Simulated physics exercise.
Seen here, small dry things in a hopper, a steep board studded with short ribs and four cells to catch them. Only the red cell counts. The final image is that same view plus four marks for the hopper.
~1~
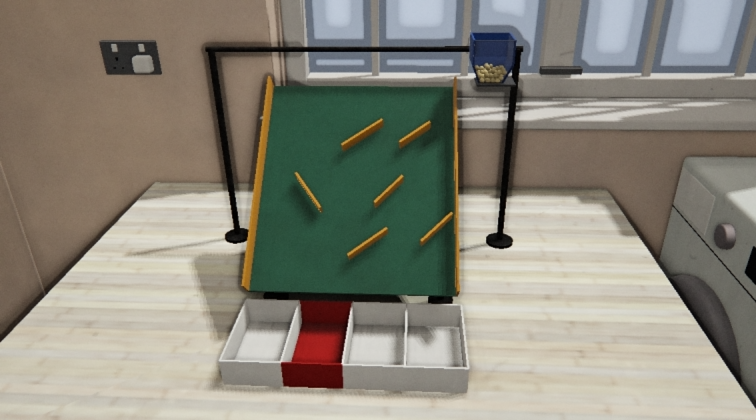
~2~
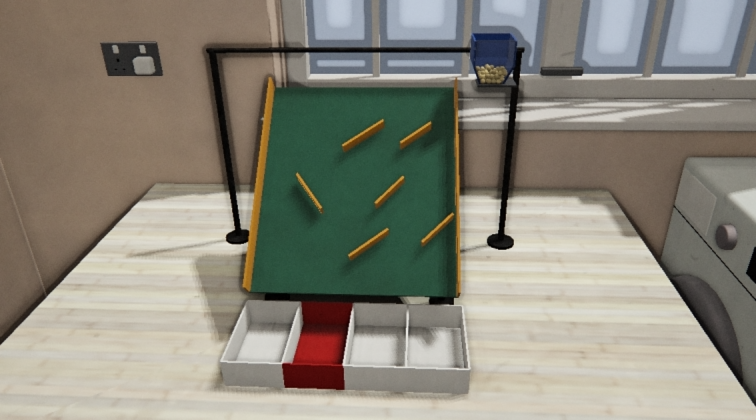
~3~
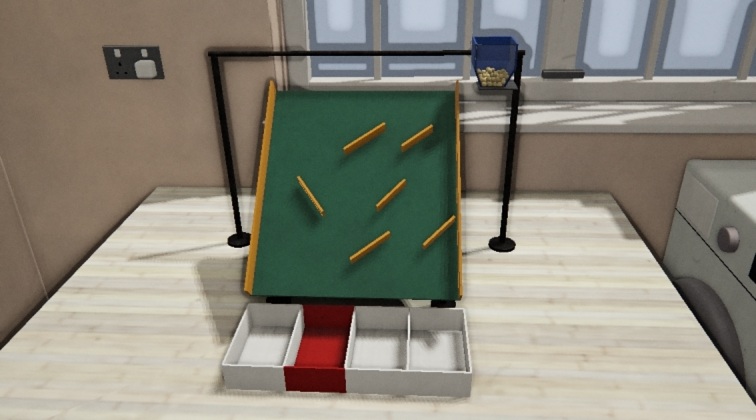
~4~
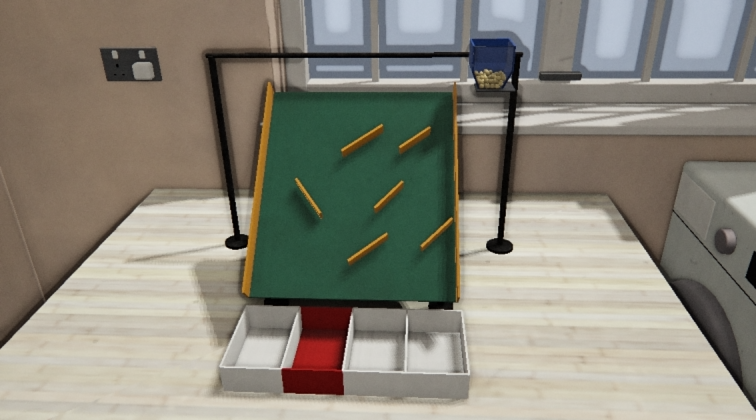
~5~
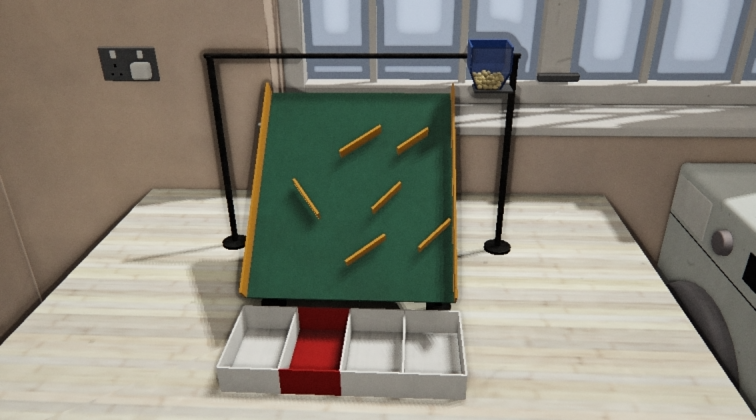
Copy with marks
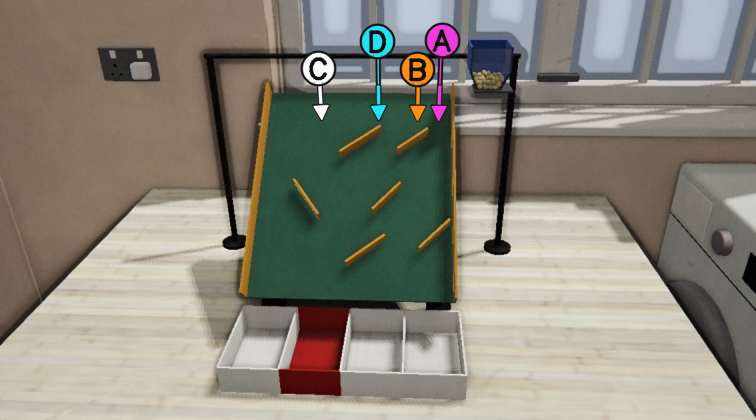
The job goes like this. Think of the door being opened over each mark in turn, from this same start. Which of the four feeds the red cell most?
D is best.
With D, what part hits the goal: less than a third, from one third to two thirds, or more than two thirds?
Mark D gives more than two thirds.
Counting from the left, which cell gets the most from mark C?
The second from the left.
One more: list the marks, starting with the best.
D, C, B, A.
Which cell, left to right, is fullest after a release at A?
The third from the left.
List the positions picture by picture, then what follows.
In the first picture, hopper at (490, 71), soya beans, door shut.
In the second picture, ribs (343, 146) to (383, 120), (401, 143) to (431, 122).
In the third picture, ribs (298, 177) to (322, 211), (377, 206) to (405, 180).
In the fourth picture, ribs (348, 261) to (387, 234), (422, 246) to (452, 218).
In the fifth picture, red cell at (310, 381), number 2 of 4 from the left.
On the marked copy, mark A meets the board at (438, 115); mark B meets the board at (417, 115); mark C meets the board at (321, 114); mark D meets the board at (378, 114).
With A, about a quarter in the red cell, about two thirds in other cells, a small part held on the board.
With B, about half in the red cell, about a third in other cells.
With C, most in the red cell, about a quarter in other cells.
With D, nearly all in the red cell, a stray few in other cells.
